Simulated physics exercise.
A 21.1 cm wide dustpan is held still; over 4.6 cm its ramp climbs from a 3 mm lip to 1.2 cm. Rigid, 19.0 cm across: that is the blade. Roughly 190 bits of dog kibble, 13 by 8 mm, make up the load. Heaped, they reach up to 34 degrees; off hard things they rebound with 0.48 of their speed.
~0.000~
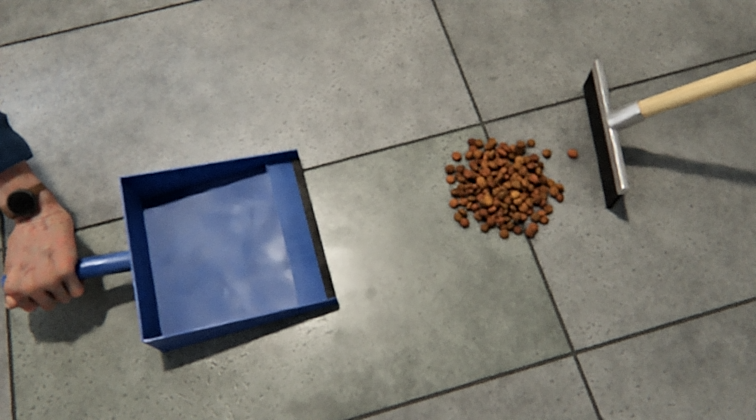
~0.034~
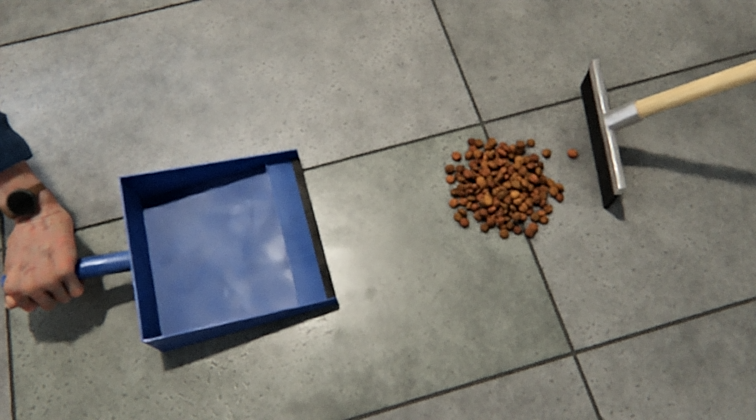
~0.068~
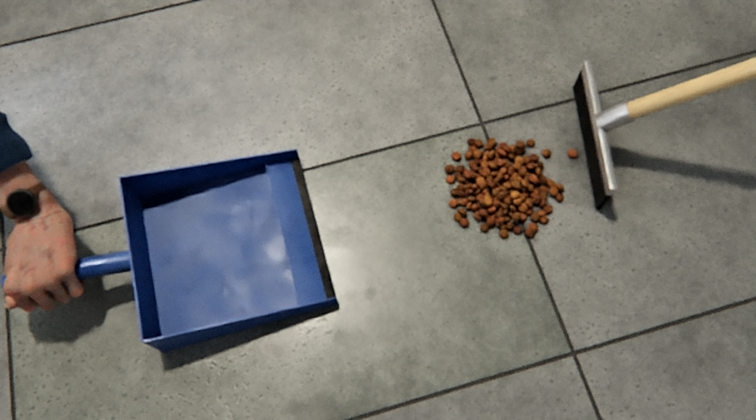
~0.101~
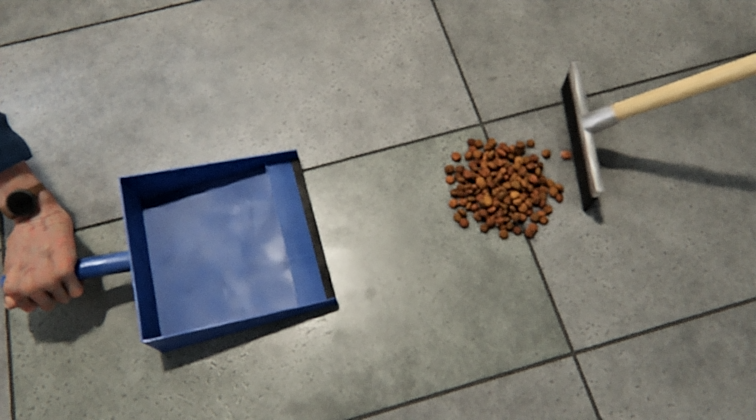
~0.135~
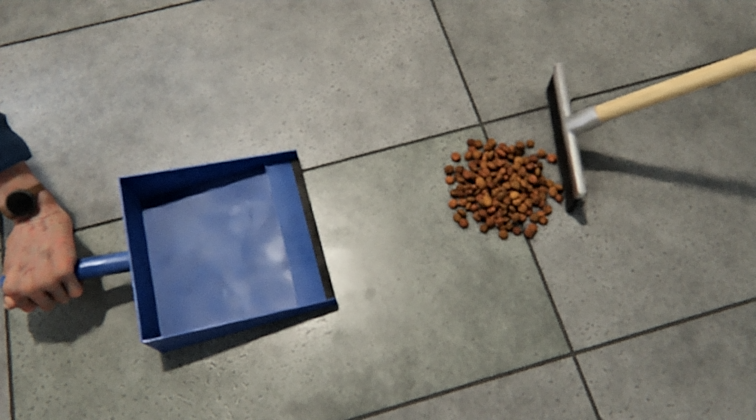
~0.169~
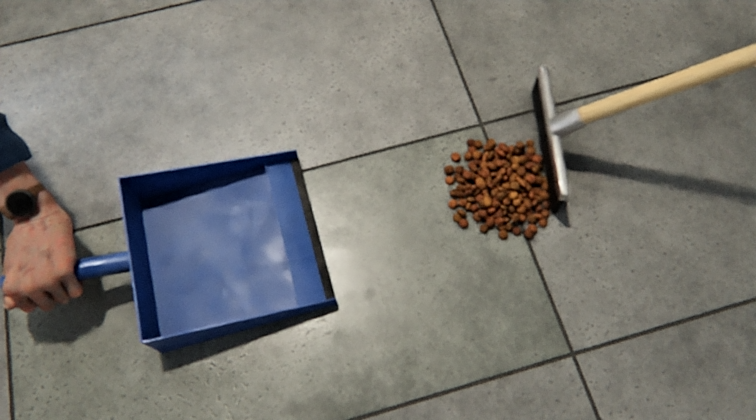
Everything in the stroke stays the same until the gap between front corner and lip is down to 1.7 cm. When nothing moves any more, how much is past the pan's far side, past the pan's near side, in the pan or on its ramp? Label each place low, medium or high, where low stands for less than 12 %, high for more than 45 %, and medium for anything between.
Far side: Medium. Near side: Low. Pan: Medium.
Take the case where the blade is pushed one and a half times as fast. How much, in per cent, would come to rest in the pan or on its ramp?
It would come to roughly 35 percent.
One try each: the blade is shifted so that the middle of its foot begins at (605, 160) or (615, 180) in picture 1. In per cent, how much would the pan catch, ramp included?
I'd put it near 30 per cent for the first and near 30 per cent for the second.
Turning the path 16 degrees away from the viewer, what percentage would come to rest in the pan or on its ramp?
Pan plus ramp: Some 0 %.
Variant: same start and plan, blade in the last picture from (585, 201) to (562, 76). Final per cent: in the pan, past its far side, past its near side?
You'd see pan at 25, far at 5 and near at 5.
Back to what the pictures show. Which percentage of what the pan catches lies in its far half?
Around 80 percent.
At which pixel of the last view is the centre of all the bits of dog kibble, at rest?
I'd say roughly (319, 192).
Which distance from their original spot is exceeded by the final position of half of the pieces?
About 26 cm.
Then, at 0.41 s, middle of the blade 18 cm from the lip; 0 % over the lip, far side 5 %, near side 0 %.
Then, at 0.56 s, middle of the blade 9 cm from the lip; 0 % over the lip, far side 10 %, near side 0 %.
After 0.84 s, middle of the blade 4 cm from the lip; 25 % over the lip, far side 15 %, near side 0 %.
At rest (1.3 s), far side 15 %, near side 0 %, pan 25 %, in front of the lip or behind the blade 55 %.
